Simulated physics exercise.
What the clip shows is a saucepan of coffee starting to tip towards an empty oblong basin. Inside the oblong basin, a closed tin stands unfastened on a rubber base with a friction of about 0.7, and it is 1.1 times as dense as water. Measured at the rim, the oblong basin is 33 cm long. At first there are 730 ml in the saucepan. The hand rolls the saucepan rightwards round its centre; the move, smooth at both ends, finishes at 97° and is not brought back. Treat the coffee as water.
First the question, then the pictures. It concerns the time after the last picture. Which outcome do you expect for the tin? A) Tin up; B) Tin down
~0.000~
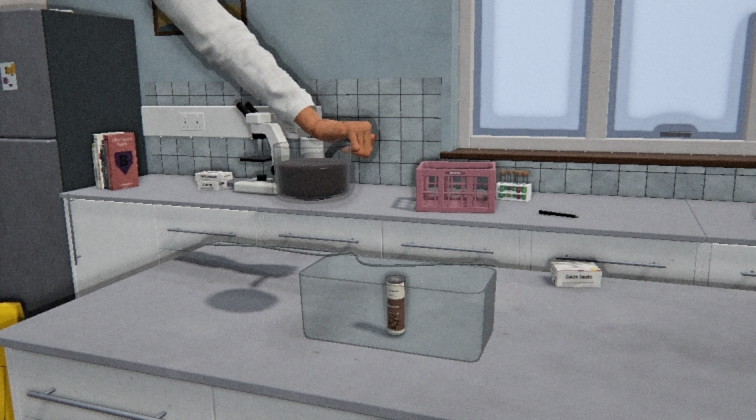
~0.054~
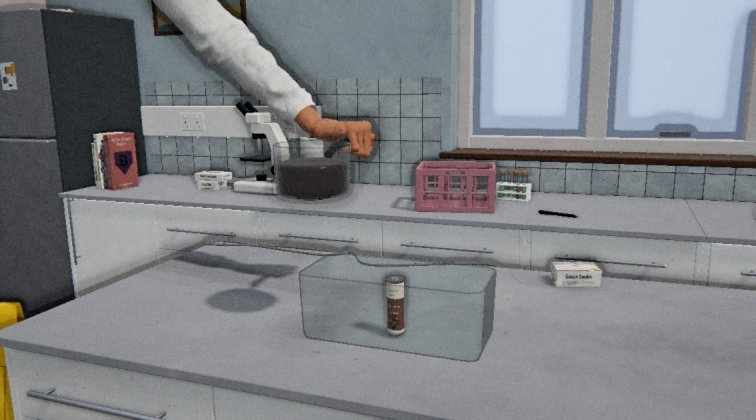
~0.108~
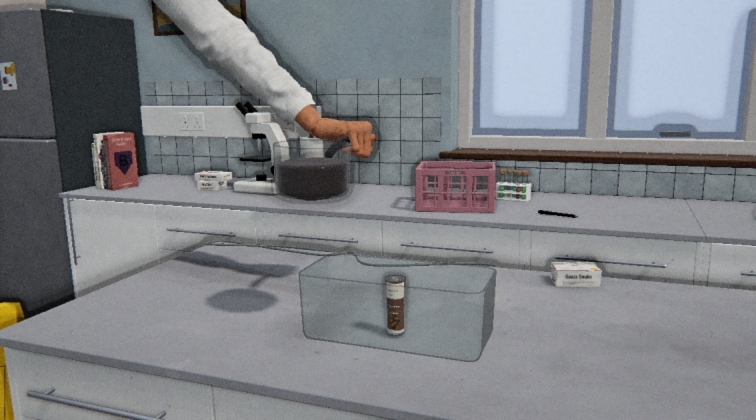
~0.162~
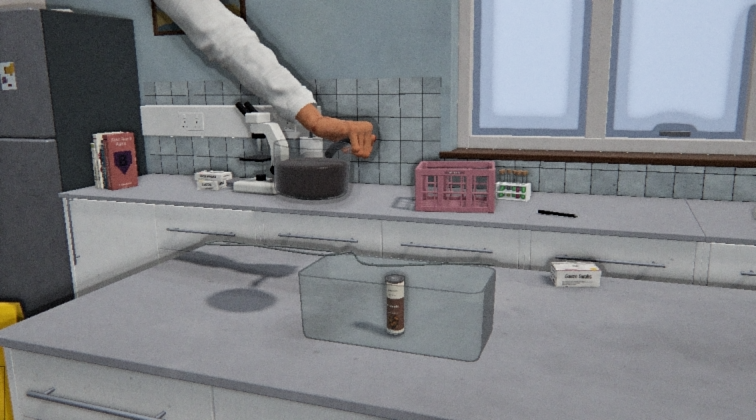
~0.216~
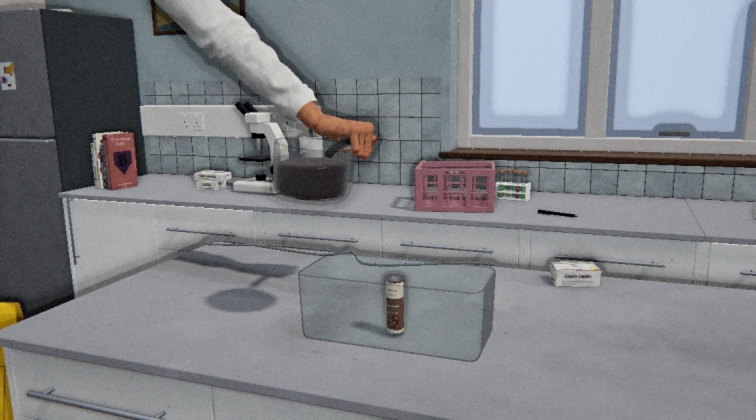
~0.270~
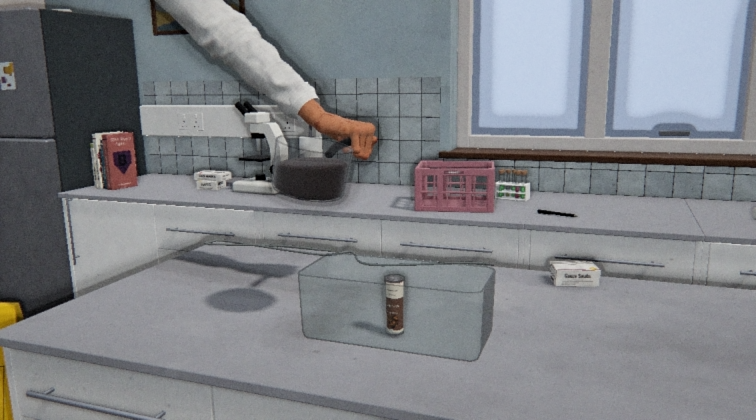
A, tin up.
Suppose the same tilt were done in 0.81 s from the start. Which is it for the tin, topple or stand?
Then the tin tumbles.
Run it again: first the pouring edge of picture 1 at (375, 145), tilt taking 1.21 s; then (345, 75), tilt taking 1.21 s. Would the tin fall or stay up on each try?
First it keeps standing; then it stays up.
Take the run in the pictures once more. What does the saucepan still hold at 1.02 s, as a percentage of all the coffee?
About 28 percent.
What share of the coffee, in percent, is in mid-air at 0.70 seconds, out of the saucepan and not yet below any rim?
Close to 16 per cent, I'd say.
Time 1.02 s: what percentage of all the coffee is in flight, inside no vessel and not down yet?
Estimated airborne part: Roughly 24 per cent.
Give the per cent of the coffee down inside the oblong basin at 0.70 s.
Roughly 0 percent of it.
Then, 0.70 s in, the tilt is 61° and 83 per cent is still to pour; the tin stands where it began.
Then, 1.02 s in, the tilt is 91° and 27 per cent is still to pour; the tin stands where it began.
Then, 1.35 s in, the tilt is 97° and 5 per cent is still to pour; the tin stands 1 cm from where it began.
Then, 1.71 s in, the tilt is 97° and 1 per cent is still to pour; the tin stands 1 cm from where it began.
Finally, the tin stands 1 cm from where it began.
